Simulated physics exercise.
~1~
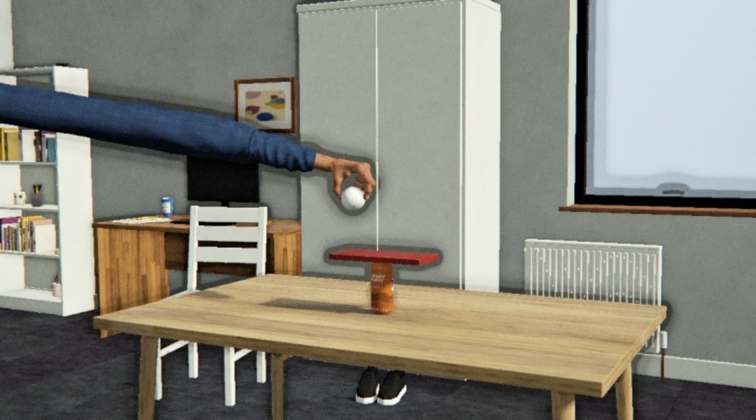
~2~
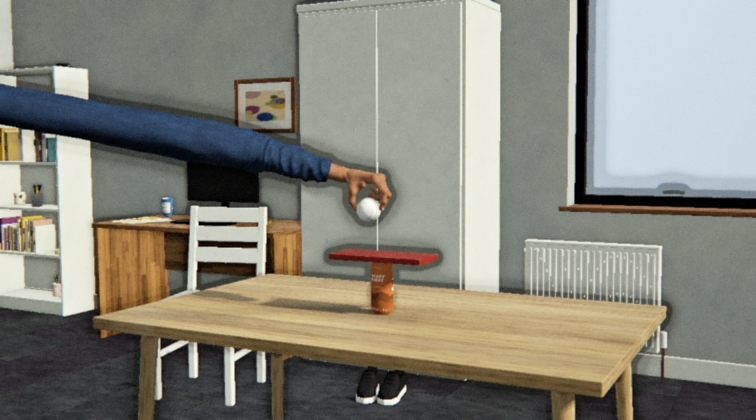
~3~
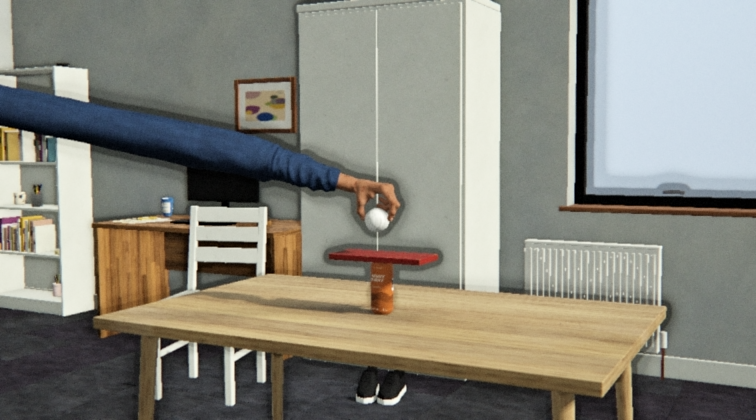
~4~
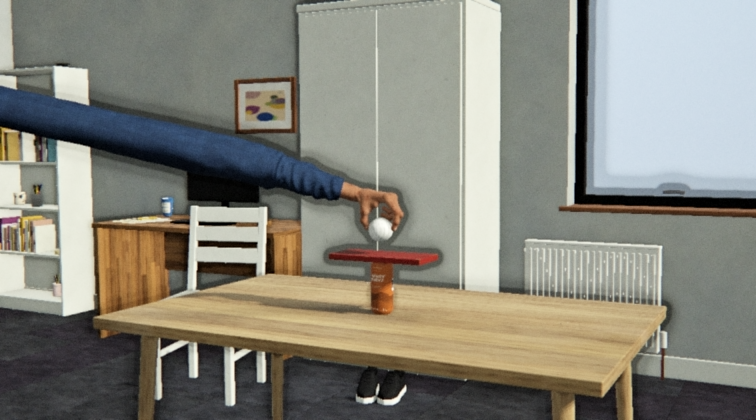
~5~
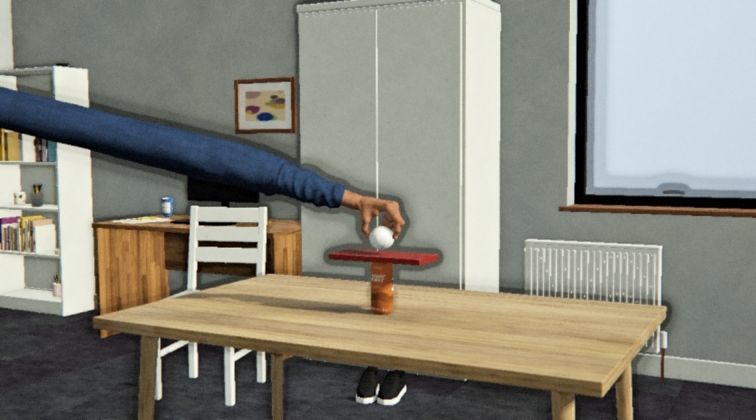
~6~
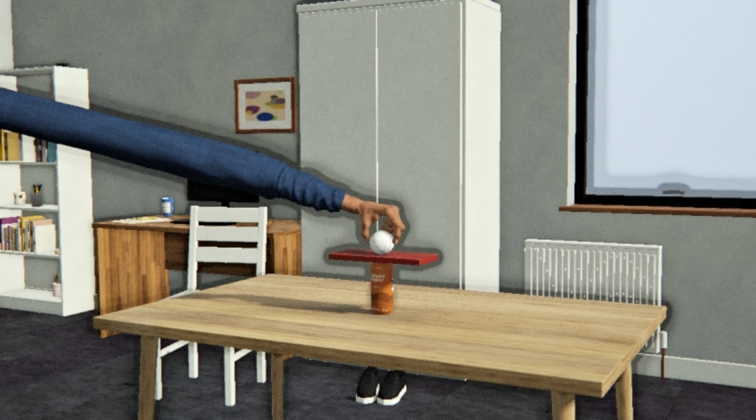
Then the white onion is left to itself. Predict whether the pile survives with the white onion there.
I reckon the stack bears the weight fine.
Then, 0.40 s after the last picture, nothing has stirred.
Then, 1.10 s after the last picture, white onion resting near (382, 243).
At rest, all 3 in place. Seen from the same camera at the end, white onion near (382, 243). The stack holds.
